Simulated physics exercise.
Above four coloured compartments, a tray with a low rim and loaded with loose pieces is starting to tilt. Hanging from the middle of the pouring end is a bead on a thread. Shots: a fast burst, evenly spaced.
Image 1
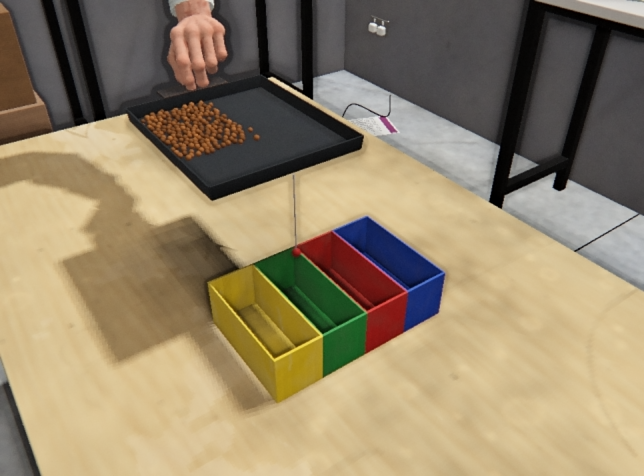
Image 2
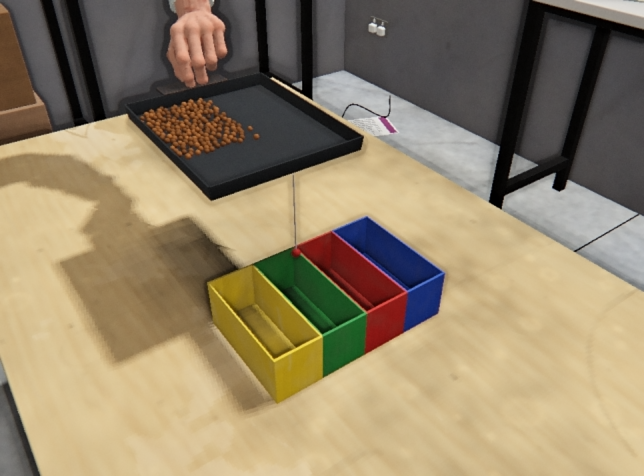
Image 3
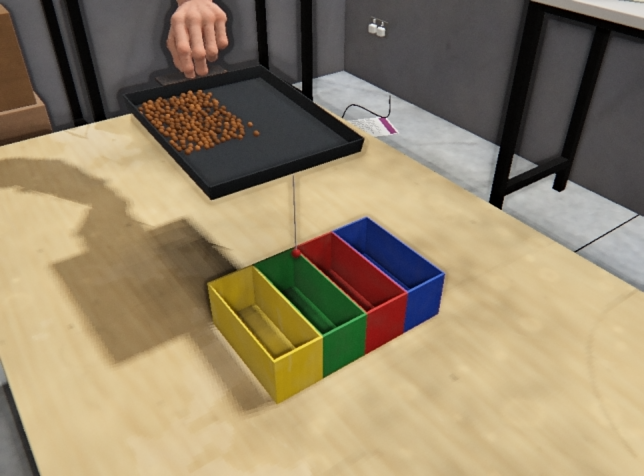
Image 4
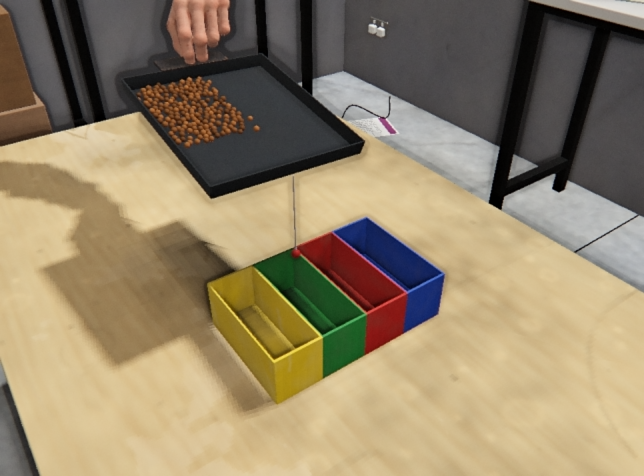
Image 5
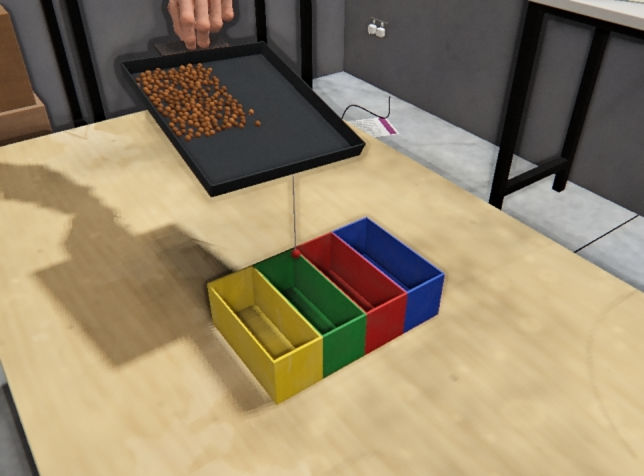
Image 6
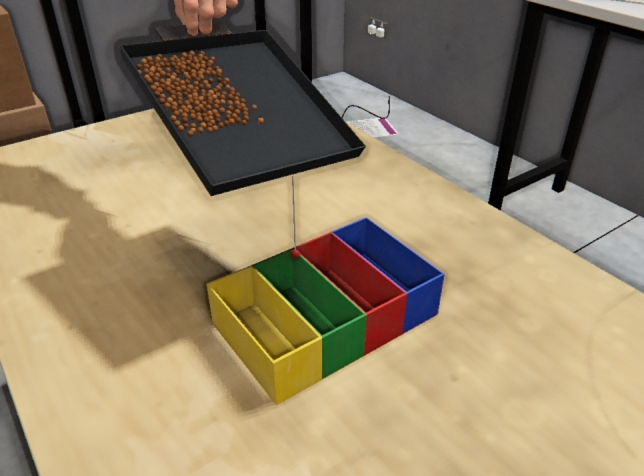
A hand hovers at the far edge of a black tray above a pale wooden table, in a grey-walled room seen from above at an angle. Orange-brown balls cluster on the tray's left, and yellow, green, red and blue compartments sit below a thread with a red bead. The tray's far side rises steadily, steepening its tilt, while the balls shift slightly and the camera stays still.
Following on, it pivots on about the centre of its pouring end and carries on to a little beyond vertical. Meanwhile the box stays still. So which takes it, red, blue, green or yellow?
It goes to red.
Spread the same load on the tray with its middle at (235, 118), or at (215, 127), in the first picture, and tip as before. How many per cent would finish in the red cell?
In order, 40 per cent then 40 per cent.
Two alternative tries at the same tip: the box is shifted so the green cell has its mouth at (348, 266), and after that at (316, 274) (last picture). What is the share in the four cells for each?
In order: 100 percent, then 100 percent.
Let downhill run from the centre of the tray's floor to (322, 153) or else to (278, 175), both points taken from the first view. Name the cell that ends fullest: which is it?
The first time it is the blue one, and the second time it is yellow.
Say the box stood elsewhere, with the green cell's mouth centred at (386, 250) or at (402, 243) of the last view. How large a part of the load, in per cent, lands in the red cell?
About 0 per cent, then about 0 per cent.
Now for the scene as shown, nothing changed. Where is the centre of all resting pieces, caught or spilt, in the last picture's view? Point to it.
Roughly at (354, 310), give or take.
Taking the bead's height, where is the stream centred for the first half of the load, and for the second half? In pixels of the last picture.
First half (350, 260); second half (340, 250).
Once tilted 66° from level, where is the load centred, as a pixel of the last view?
Mark it at roughly (312, 167) in the final frame.
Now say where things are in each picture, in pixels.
Corners of the pouring end at (210, 186) and (362, 135), level; middle of the load at (193, 129), cereal balls; bead on its thread at (296, 253); yellow cell at (299, 365); green cell at (344, 341); red cell at (386, 319); blue cell at (424, 298), in the first picture.
Corners of the pouring end at (210, 186) and (361, 136), level; middle of the load at (193, 127), in the second picture.
Corners of the pouring end at (211, 186) and (362, 138), tipped barely, lowest at the right corner; middle of the load at (192, 121), in the third picture.
Corners of the pouring end at (211, 185) and (363, 140), tipped a little, lowest at the right corner; middle of the load at (192, 111), in the fourth picture.
Corners of the pouring end at (212, 184) and (363, 143), tipped clearly, lowest at the right corner; middle of the load at (192, 101), in the fifth picture.
Corners of the pouring end at (213, 184) and (363, 145), tipped clearly, lowest at the right corner; middle of the load at (194, 92); yellow cell at (298, 367); green cell at (344, 343); red cell at (385, 320); blue cell at (423, 300), in the sixth picture.
Soon, tray tipped steeply; most on the tray; a stray few in the green cell; a stray few in the blue cell; a stray few in the red cell; about a quarter falling or outside the box.
A while on, tray tipped past a quarter turn; about half on the tray; about a quarter in the red cell; a small part in the green cell; a small part in the blue cell; a stray few in the yellow cell; a small part falling or outside the box.
Towards the end, tray tipped past a quarter turn; about half in the red cell; about a quarter in the green cell; about a quarter in the blue cell; a stray few in the yellow cell; a stray few falling or outside the box.
Finally, tray tipped past a quarter turn; about half in the red cell; about a quarter in the green cell; about a quarter in the blue cell; a stray few in the yellow cell; a stray few outside the box.
